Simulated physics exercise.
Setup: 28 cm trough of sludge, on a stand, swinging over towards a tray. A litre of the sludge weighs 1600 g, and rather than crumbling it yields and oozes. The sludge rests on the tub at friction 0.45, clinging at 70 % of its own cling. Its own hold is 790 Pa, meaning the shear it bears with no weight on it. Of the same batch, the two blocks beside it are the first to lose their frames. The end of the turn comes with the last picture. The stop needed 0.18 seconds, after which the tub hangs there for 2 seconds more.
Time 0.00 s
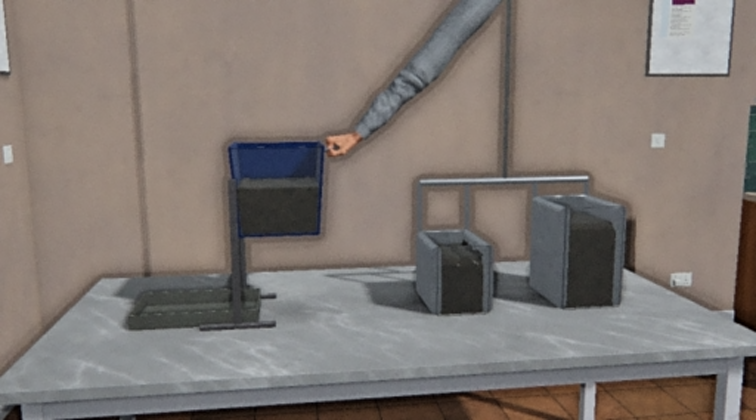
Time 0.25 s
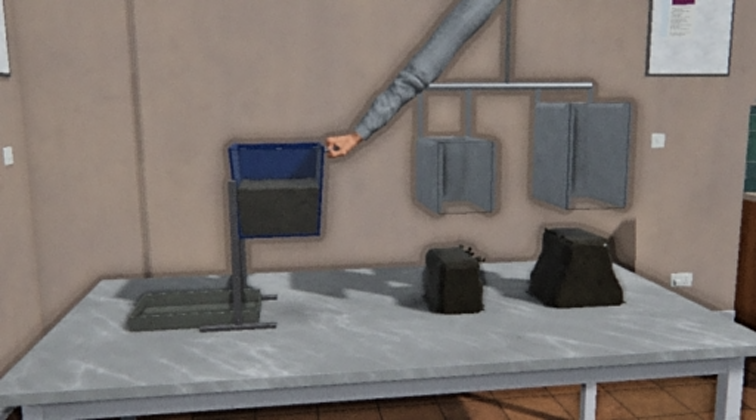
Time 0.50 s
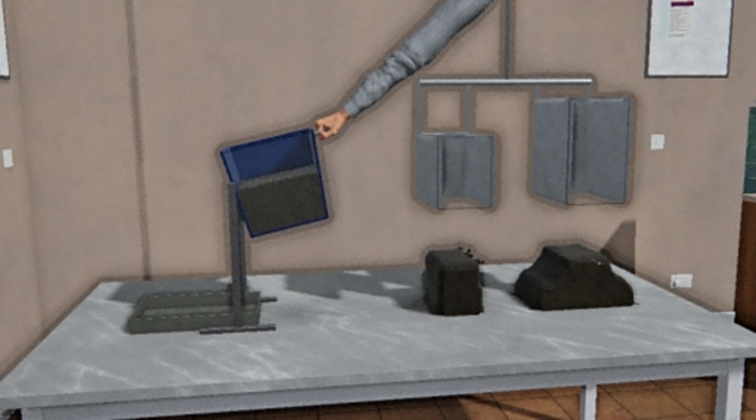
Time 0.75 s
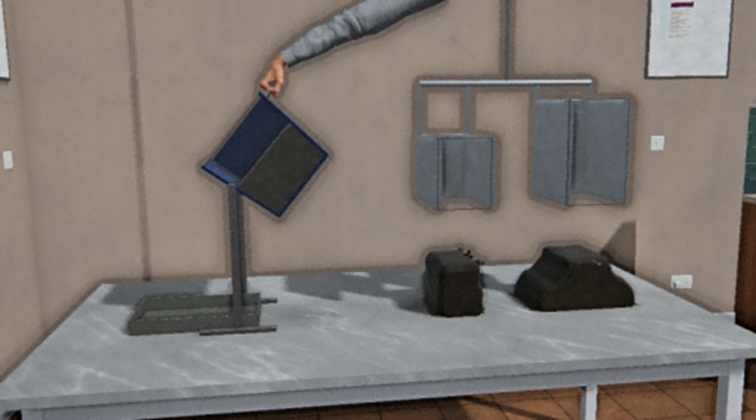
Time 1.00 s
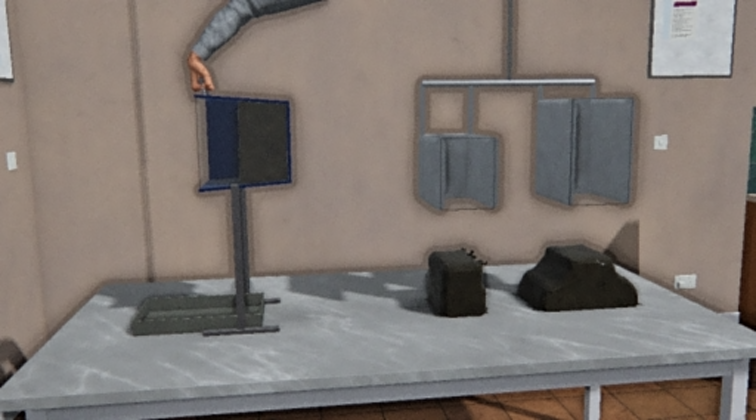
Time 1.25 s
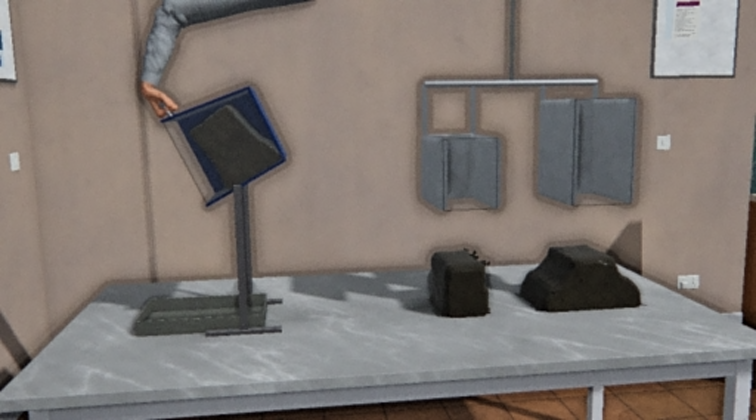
Arm holding blue tub while casings rise off two sludge blocks, larger one slumping, then turning tub leftward past sideways, sludge sagging.
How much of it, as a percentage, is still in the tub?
Near 0 percent is still in the tub.
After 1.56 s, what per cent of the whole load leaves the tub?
Load share from then on: Near 10 %.
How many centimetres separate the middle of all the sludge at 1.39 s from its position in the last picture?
Measured shift, roughly 12 cm.
By 1.39 s, the tub is at 115 degrees and holds 72 %.
By 1.56 s, the tub is at 115 degrees and holds 10 %.
By 1.73 s, the tub is at 115 degrees and holds 0 %.
By 1.90 s, the tub is at 115 degrees and holds 0 %.
By 3.25 s, at the end, the tub is at 115 degrees and holds 0 %.
